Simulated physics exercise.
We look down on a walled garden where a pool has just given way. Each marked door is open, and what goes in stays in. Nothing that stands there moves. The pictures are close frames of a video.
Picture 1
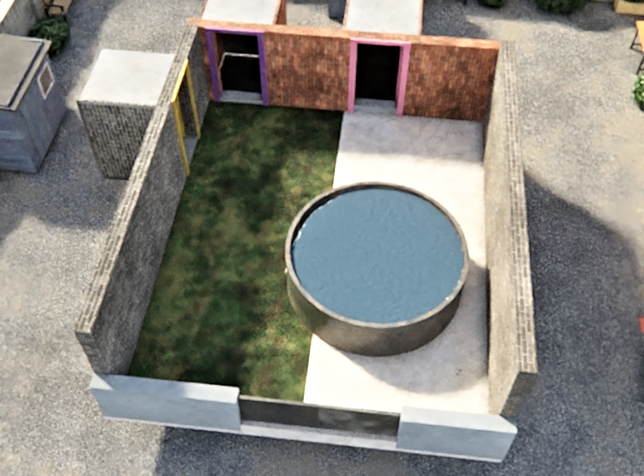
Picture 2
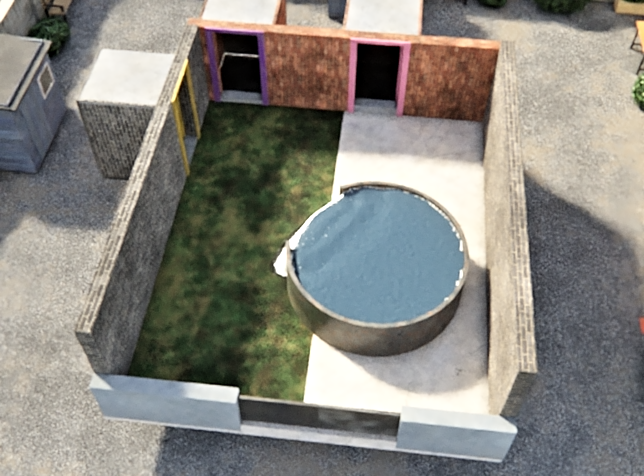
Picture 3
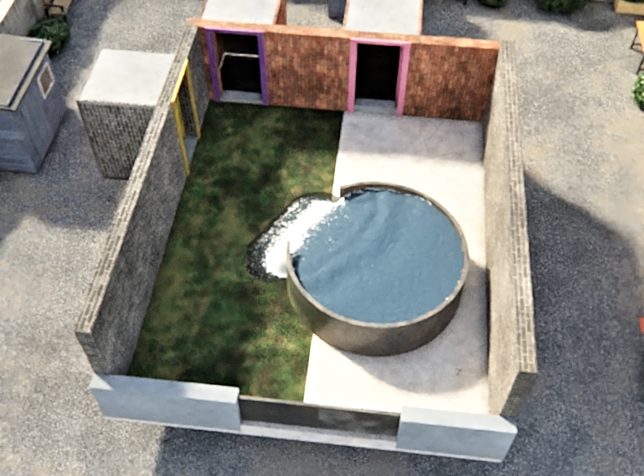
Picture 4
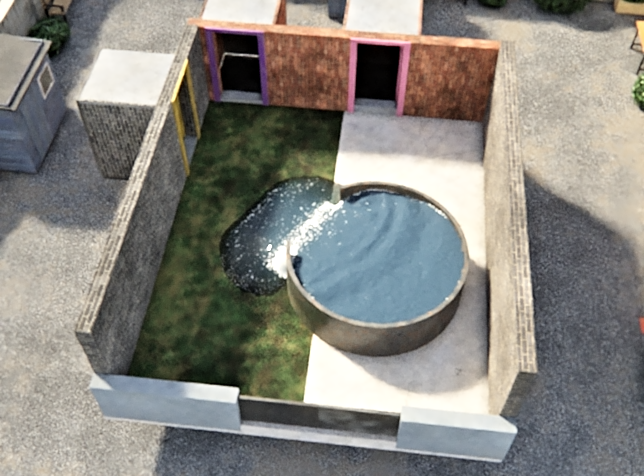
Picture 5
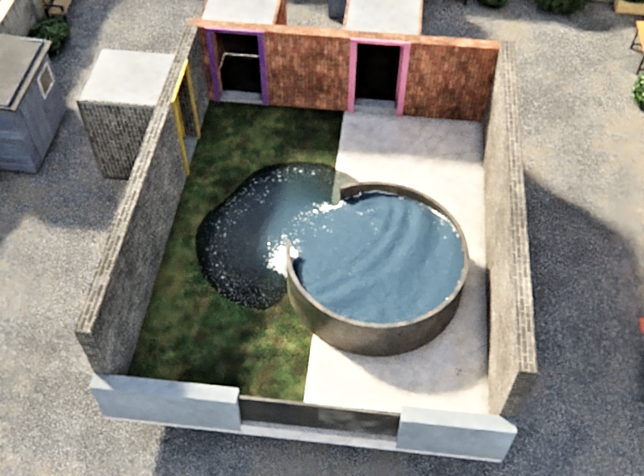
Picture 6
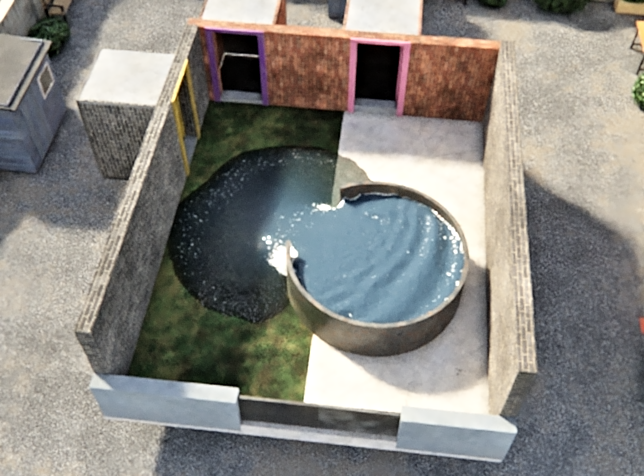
In a walled garden, a round tank breaks open and water spreads left across the grass.
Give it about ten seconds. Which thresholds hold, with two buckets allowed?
The pink door stays under that; the yellow door takes more than that; the purple door takes more than that.
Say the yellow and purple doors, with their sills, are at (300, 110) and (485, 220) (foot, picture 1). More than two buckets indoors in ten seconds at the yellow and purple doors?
In short: Yellow floods; purple lets more in.
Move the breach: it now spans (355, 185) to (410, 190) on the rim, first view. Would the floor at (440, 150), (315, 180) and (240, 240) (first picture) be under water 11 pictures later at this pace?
One after the other: Under water, under water, clear.
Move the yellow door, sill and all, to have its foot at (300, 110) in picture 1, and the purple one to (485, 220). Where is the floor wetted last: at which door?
The door marked purple.
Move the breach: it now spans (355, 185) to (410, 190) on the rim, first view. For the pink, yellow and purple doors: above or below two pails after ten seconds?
In short: The pink one takes more, the yellow one goes over, the purple one goes over.
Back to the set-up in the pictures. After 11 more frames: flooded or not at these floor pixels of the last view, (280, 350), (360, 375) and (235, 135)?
In that order: Clear, no water, wet.
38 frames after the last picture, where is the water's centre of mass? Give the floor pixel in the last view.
Around (307, 235).
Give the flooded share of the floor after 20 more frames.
Some 60 per cent.
A moment on, water covers 40 % of the floor; the pink door not reached, the yellow door under two buckets in, the purple door not reached.
Next, water covers 50 % of the floor; the pink door wet at the sill, nothing in, the yellow door over two buckets in, the purple door under two buckets in.
Then, water covers 60 % of the floor; the pink door wet at the sill, nothing in, the yellow door far over two buckets in, the purple door far over two buckets in.
Later, water covers 95 % of the floor; the pink door wet at the sill, nothing in, the yellow door far over two buckets in, the purple door far over two buckets in.
In the end, water covers 100 % of the floor; the pink door wet at the sill, nothing in, the yellow door far over two buckets in, the purple door far over two buckets in.
